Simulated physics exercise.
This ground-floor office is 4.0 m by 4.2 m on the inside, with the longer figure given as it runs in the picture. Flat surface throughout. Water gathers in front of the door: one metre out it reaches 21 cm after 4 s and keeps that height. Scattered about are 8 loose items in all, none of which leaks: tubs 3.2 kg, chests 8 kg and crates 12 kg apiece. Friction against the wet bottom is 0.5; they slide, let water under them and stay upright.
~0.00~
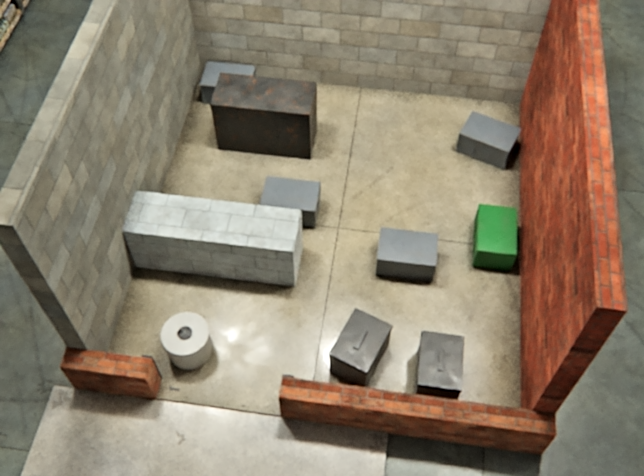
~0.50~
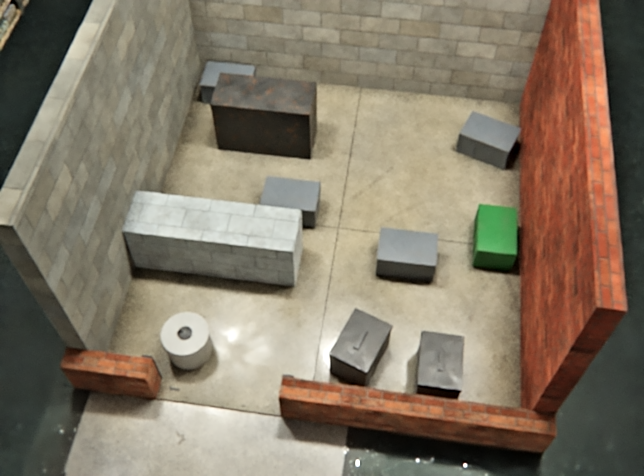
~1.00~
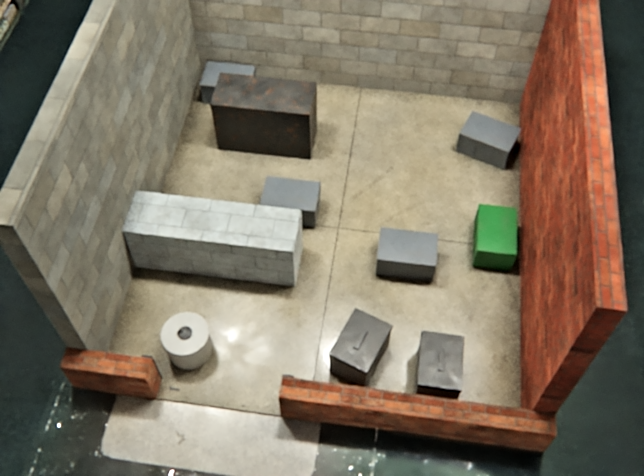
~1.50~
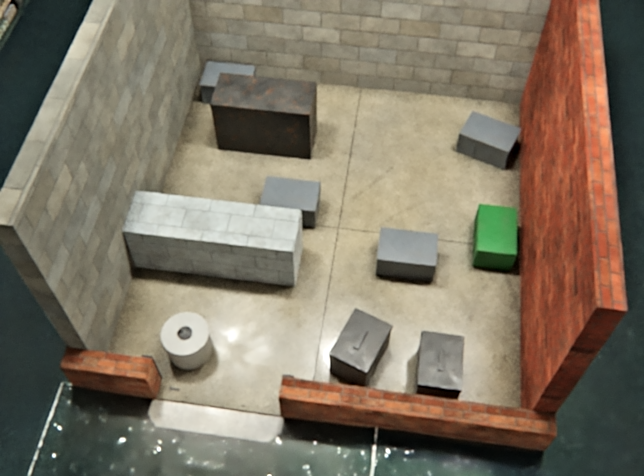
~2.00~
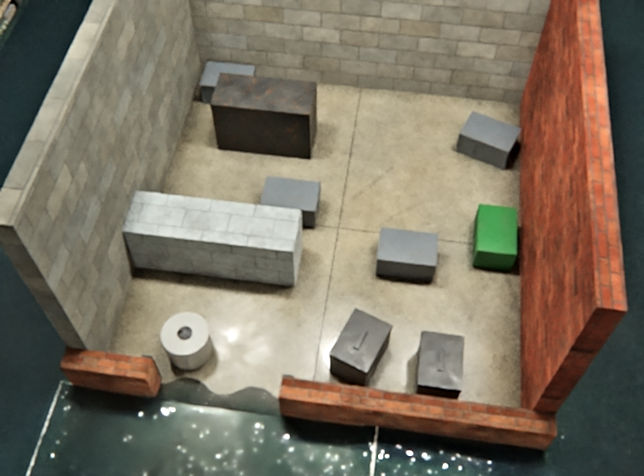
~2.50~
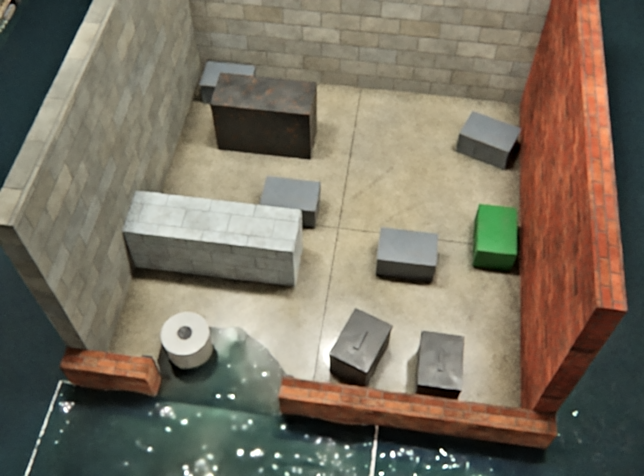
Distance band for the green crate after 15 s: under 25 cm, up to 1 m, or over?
It should cover a long stretch.
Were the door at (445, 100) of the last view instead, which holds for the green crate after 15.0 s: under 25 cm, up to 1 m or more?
Outcome: The green crate moves far off.
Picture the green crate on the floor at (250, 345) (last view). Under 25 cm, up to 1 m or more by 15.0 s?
What happens is it gets pushed a long way.
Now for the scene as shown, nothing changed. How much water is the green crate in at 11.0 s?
Roughly 13 cm.
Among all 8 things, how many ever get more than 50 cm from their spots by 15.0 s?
The total is 5.
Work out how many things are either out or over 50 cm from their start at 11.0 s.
Tally at that time: 3.
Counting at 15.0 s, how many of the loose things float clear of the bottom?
Count: 7.
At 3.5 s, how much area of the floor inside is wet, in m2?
2.0 m2.
After 3.5 s the green crate is near (498, 229), 0.0 m from its start, aground; 0 afloat.
After 6.8 s the green crate is near (502, 223), 0.1 m from its start, aground; 1 afloat.
After 11.0 s the green crate is near (484, 111), 1.6 m from its start, afloat; 6 afloat.
After 15.0 s the green crate is near (333, 168), 1.9 m from its start, aground; 7 afloat.
